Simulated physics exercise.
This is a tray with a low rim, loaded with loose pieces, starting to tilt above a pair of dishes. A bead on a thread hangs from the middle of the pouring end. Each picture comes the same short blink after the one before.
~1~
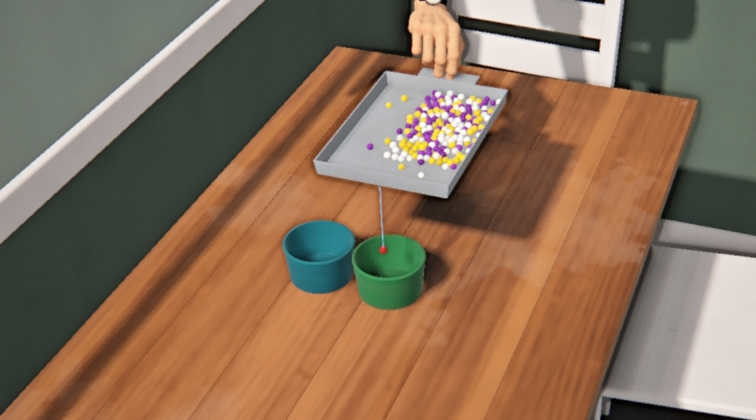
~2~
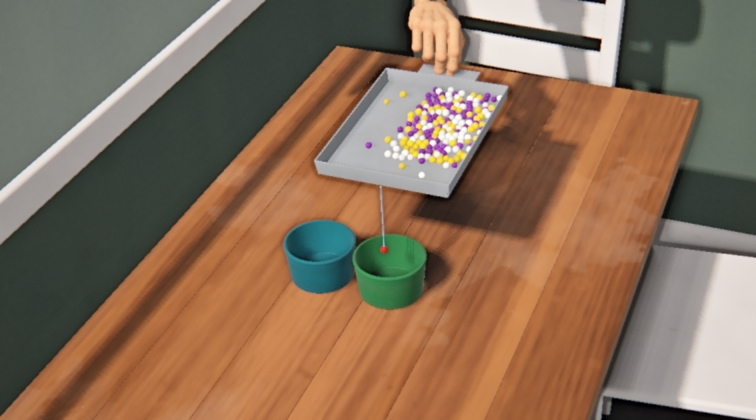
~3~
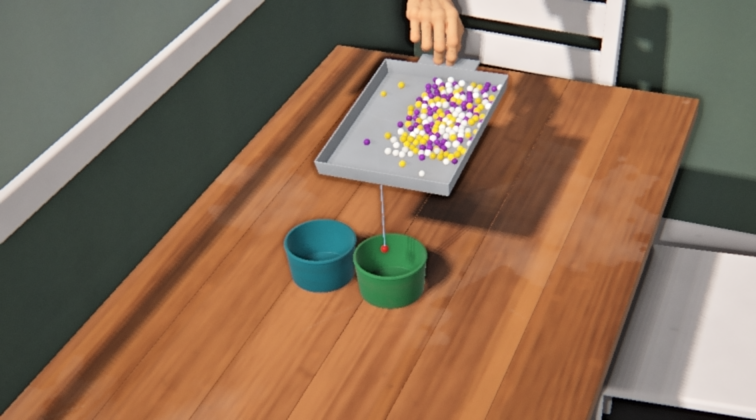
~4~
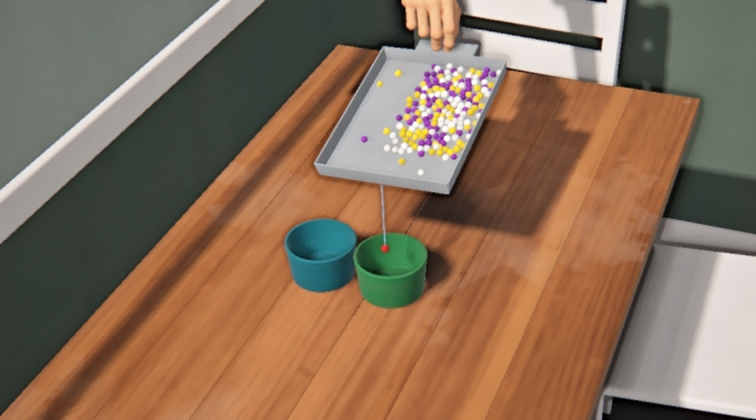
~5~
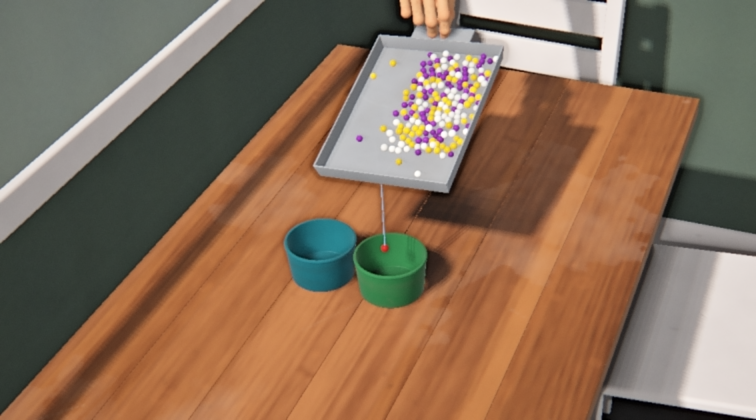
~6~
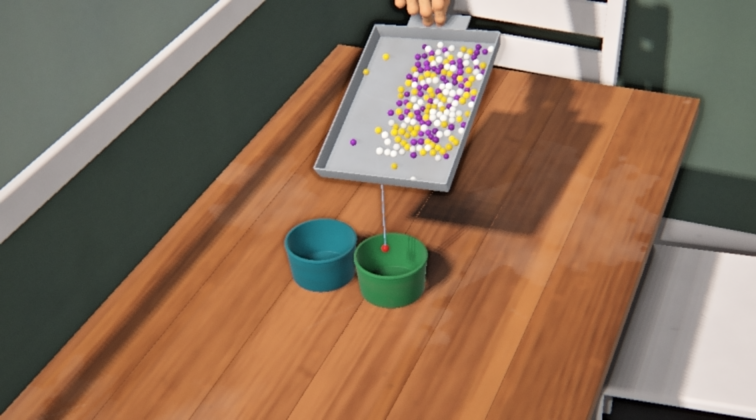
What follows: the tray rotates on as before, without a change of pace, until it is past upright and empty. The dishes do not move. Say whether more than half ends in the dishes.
Caught overall: Under half.
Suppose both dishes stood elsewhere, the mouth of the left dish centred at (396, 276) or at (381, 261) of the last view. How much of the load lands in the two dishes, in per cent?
The first gives 10 %, the second 10 %.
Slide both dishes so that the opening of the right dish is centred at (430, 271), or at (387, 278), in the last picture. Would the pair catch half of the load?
The first try: Not half. The second: The larger part.
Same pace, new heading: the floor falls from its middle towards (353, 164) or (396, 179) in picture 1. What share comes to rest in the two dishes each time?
In turn 60 and 0 in a hundred.
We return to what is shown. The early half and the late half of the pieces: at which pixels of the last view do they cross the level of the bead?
The first part at (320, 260); the rest at (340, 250).
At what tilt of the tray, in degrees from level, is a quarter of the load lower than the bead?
Around 75° of tilt.
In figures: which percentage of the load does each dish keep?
Left dish near 20 in a hundred; right dish near 0.
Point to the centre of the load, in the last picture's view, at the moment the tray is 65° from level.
Close to (356, 179).
Soon, tray tipped steeply; most on the tray; a stray few outside both; about a quarter in the air.
A while on, tray tipped past a quarter turn; about a third on the tray; a small part in the left dish; about half outside both; about a quarter in the air.
Towards the end, tray tipped past a quarter turn; a stray few in the right dish; about a quarter in the left dish; most outside both; a stray few in the air.
Finally, tray tipped past a quarter turn; none in the right dish; about a quarter in the left dish; most outside both.
